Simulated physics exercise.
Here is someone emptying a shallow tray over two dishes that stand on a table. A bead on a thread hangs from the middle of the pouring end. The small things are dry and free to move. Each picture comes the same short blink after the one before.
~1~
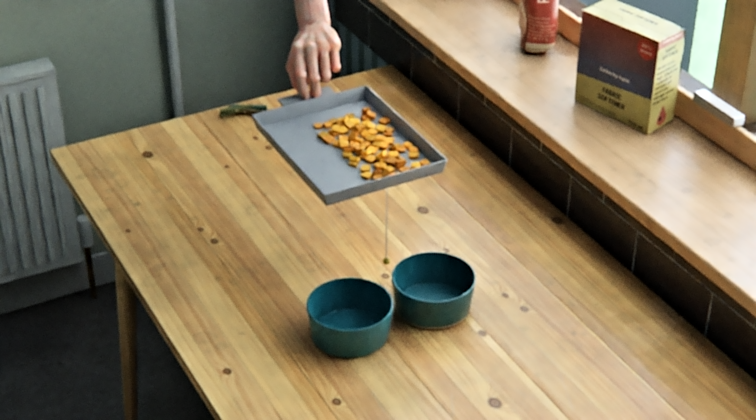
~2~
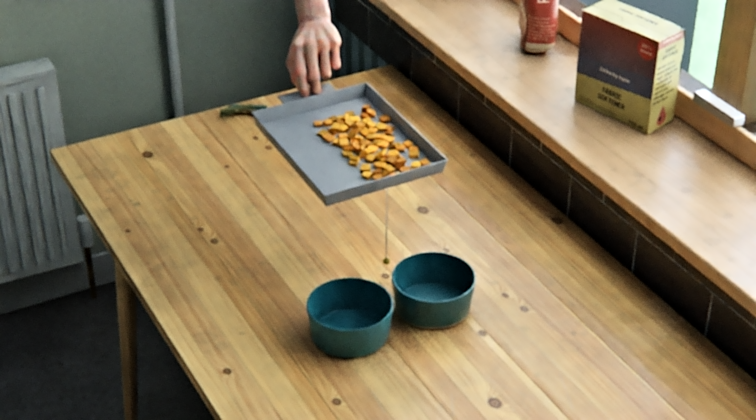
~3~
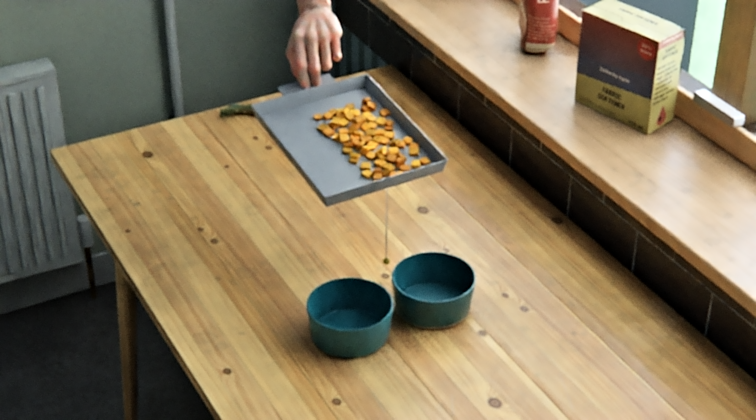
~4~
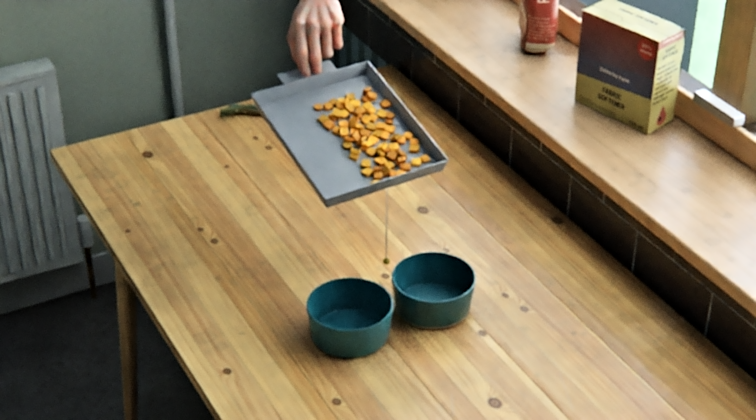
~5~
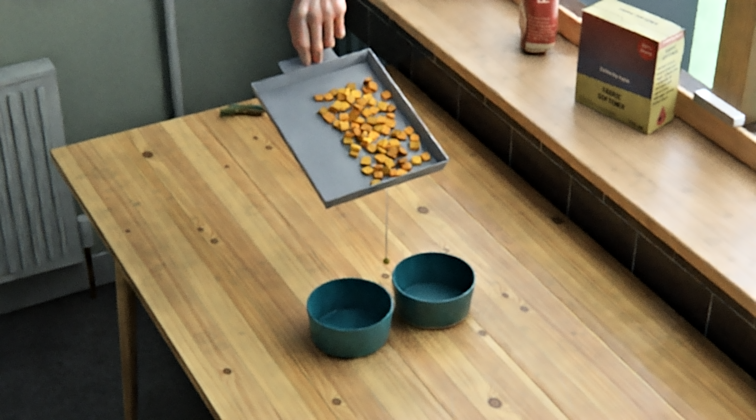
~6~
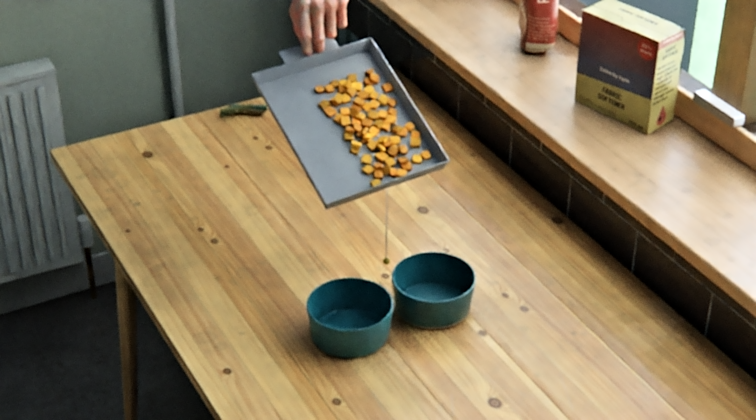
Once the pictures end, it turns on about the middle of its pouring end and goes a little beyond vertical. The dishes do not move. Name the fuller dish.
The left dish gets more.
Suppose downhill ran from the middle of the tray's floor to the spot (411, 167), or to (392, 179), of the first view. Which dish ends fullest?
First the right-hand dish, then the dish on the right.
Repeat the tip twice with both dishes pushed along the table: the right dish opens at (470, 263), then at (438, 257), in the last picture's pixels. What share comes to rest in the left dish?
Near 60 % and 60 %.
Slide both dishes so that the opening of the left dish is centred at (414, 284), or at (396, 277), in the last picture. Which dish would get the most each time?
In turn: The left-hand dish; the left one.
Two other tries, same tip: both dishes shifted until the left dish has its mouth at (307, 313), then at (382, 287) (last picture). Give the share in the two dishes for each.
In turn 80 and 50 in a hundred.
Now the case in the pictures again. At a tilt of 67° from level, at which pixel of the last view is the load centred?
Near (379, 177).
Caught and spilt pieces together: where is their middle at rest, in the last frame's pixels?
Around (366, 330).
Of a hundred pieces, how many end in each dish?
The left dish has 60 per cent, the right dish has 30.
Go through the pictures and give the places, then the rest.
The first frame shows corners of the pouring end (326, 192) and (443, 159), level; middle of the load (365, 145), small crackers; left dish (370, 340); right dish (454, 311); bead on its thread (386, 261).
The second frame shows corners of the pouring end (326, 193) and (443, 159), level; middle of the load (365, 144).
The third frame shows corners of the pouring end (327, 194) and (443, 159), tipped barely, lowest at the left corner; middle of the load (365, 140).
The fourth frame shows corners of the pouring end (327, 196) and (444, 159), tipped a little, lowest at the left corner; middle of the load (366, 134).
The fifth frame shows corners of the pouring end (327, 198) and (445, 159), tipped clearly, lowest at the left corner; middle of the load (366, 128).
The sixth frame shows corners of the pouring end (328, 200) and (445, 159), tipped clearly, lowest at the left corner; middle of the load (367, 124); left dish (370, 340); right dish (454, 311).
Just after the last frame, tray tipped steeply; almost all on the tray; just a few in the air.
A moment on, tray tipped past a quarter turn; roughly half on the tray; roughly a quarter in the left dish; about a tenth in the right dish; just a few outside both; roughly a quarter in the air.
Further on, tray tipped past a quarter turn; roughly two thirds in the left dish; roughly a quarter in the right dish; about a tenth outside both.
When it is over, tray tipped past a quarter turn; roughly two thirds in the left dish; roughly a quarter in the right dish; about a tenth outside both.
